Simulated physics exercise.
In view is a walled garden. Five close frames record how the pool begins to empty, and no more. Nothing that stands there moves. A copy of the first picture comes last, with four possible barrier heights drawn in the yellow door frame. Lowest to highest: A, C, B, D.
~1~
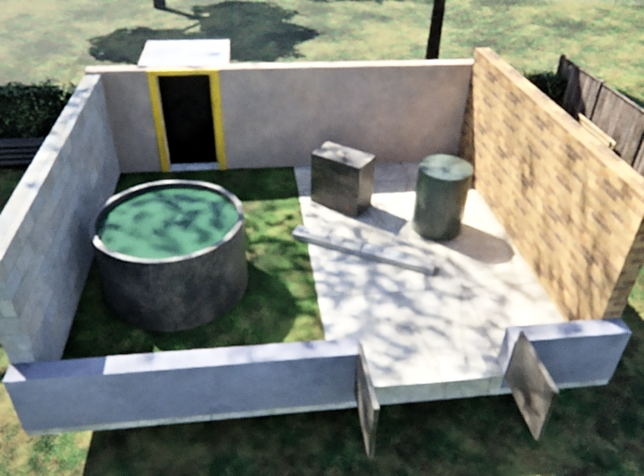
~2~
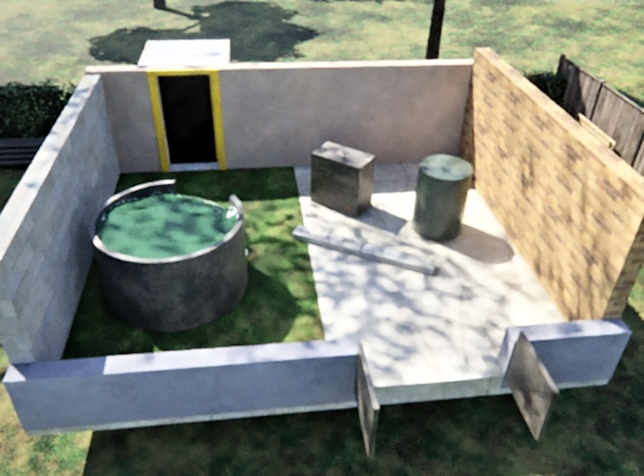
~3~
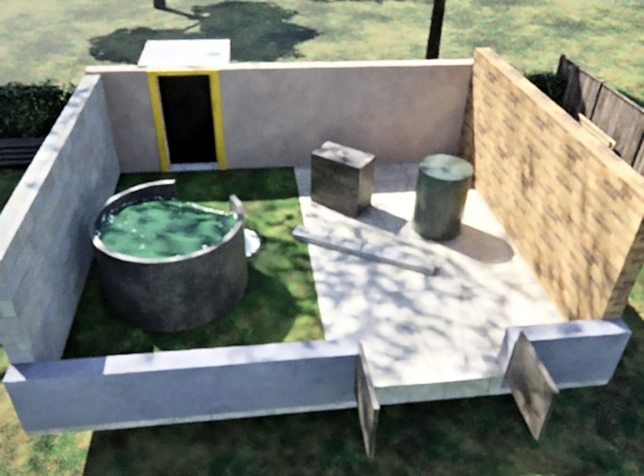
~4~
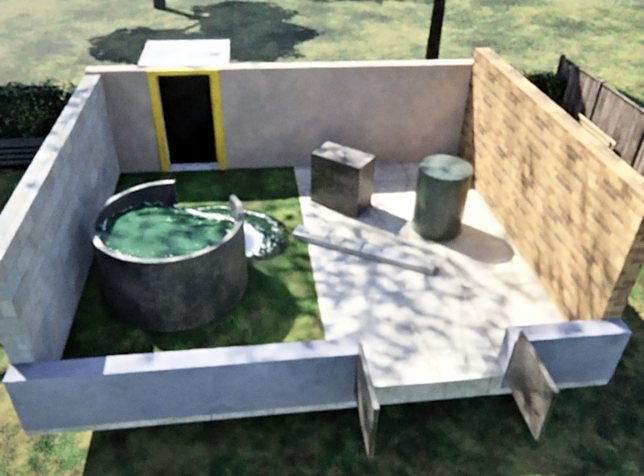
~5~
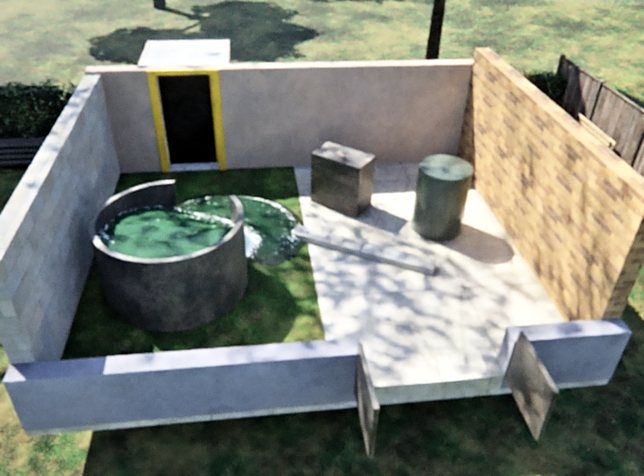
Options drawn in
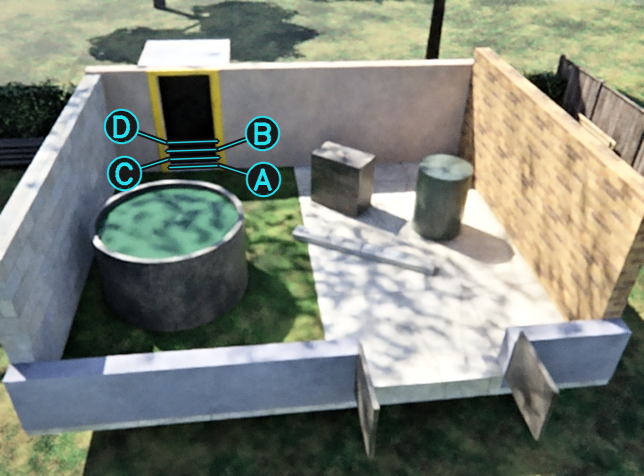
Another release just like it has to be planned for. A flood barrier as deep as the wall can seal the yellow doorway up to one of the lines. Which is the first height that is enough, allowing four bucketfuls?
C.
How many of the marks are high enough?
Three of the four.
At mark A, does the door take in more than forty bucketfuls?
No, less.
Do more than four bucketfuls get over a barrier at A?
Yes.
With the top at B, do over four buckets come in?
No.
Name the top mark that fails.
A.
In cyan, A at (194, 166); B at (192, 150); C at (193, 158); D at (191, 141); from the bottom up A, C, B, D.
With A, some 15 bucketfuls get in.
With B, nothing gets over.
With C, a bucket or two gets in.
With D, nothing gets over.
